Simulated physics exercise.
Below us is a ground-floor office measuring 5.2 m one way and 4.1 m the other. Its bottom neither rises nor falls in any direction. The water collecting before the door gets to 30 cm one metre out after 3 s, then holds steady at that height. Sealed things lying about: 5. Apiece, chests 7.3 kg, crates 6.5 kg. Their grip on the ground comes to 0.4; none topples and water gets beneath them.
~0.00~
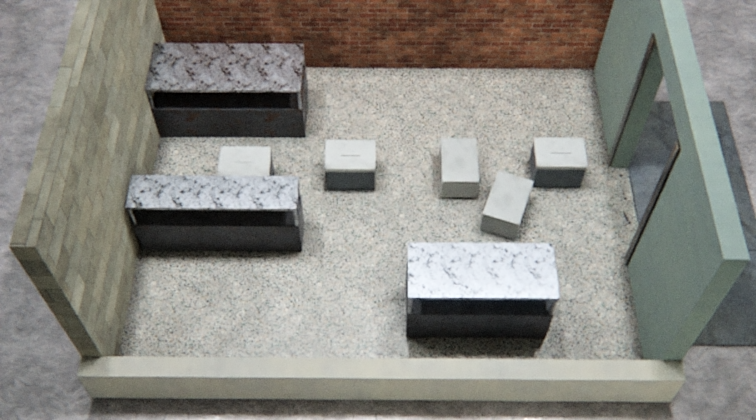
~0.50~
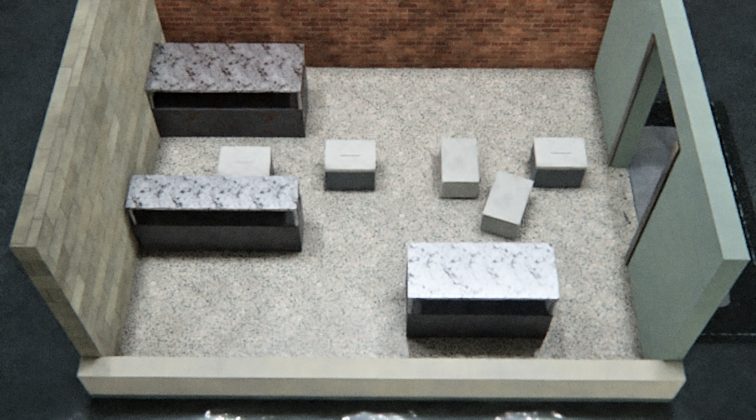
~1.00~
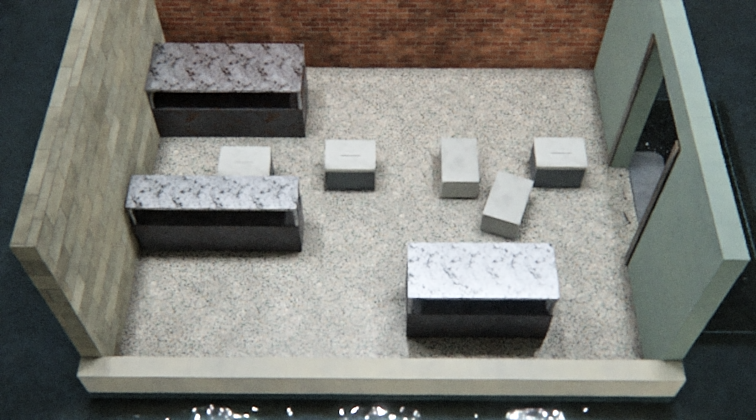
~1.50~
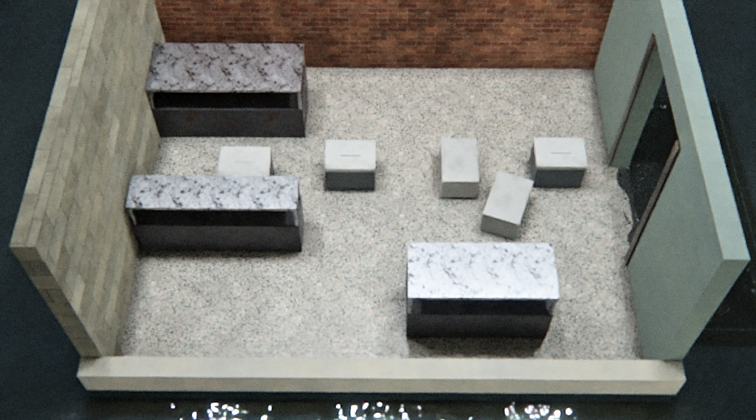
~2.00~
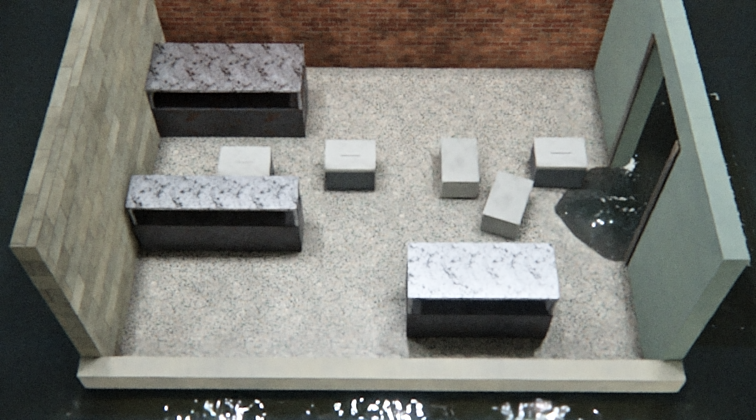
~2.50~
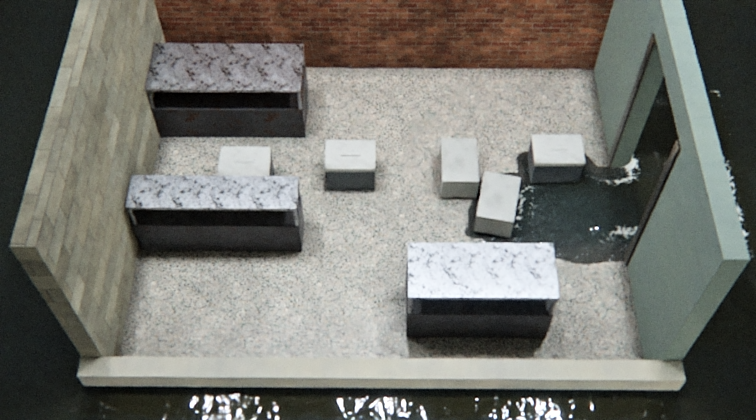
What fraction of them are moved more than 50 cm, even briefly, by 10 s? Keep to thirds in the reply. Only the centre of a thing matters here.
My answer: Two thirds or more.
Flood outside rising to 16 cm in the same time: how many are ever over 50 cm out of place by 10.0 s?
In that case the number is 5.
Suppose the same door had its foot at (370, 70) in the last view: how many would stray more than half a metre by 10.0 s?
Then it comes to 4 of them.
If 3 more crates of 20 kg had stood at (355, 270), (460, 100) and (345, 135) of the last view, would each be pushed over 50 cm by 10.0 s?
First exceeds it, second exceeds it, third stays within it.
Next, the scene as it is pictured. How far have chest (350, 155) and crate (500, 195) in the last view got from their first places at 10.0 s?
140 cm, 250 cm.
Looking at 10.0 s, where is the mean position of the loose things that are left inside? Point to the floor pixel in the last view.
Mean floor pixel: About (328, 148).
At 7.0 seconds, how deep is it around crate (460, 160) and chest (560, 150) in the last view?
Depth approx. 13 cm / 3 cm.
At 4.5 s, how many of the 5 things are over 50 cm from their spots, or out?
Count: 4.
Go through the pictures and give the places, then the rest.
The first picture shows a crate at (508, 197) rests on the ground; a chest at (560, 152) rests on the ground; 0.0 m2 under water; 0 of 5 have shifted.
The second picture shows a crate at (508, 197) rests on the ground; a chest at (560, 152) rests on the ground; water covers 0.0 m2; 0 of 5 have shifted.
The third picture shows a crate at (508, 197) rests on the ground; a chest at (560, 152), on the bottom; 0.0 m2 under water; 0 of 5 have shifted.
The fourth picture shows a crate at (508, 197), on the bottom; a chest at (560, 152) rests on the ground; 0.0 m2 under water; 0 of 5 have shifted.
The fifth picture shows a crate at (508, 197) rests on the ground; a chest at (560, 152), on the bottom; water covers 0.6 m2; 0 of 5 have shifted.
The sixth picture shows a crate at (499, 196), on the bottom, 10 cm from its start; a chest at (558, 149), on the bottom, 5 cm from its start; 1.3 m2 under water; 1 of 5 have shifted.
After 3.5 s 3 of 5 are over 50 cm from their spots; 0 afloat.
After 4.5 s 4 of 5 are over 50 cm from their spots; 2 afloat.
After 7.0 s 5 of 5 are over 50 cm from their spots; 4 afloat.
After 10.0 s 5 of 5 are over 50 cm from their spots, and 5 have been at some point; 5 afloat.
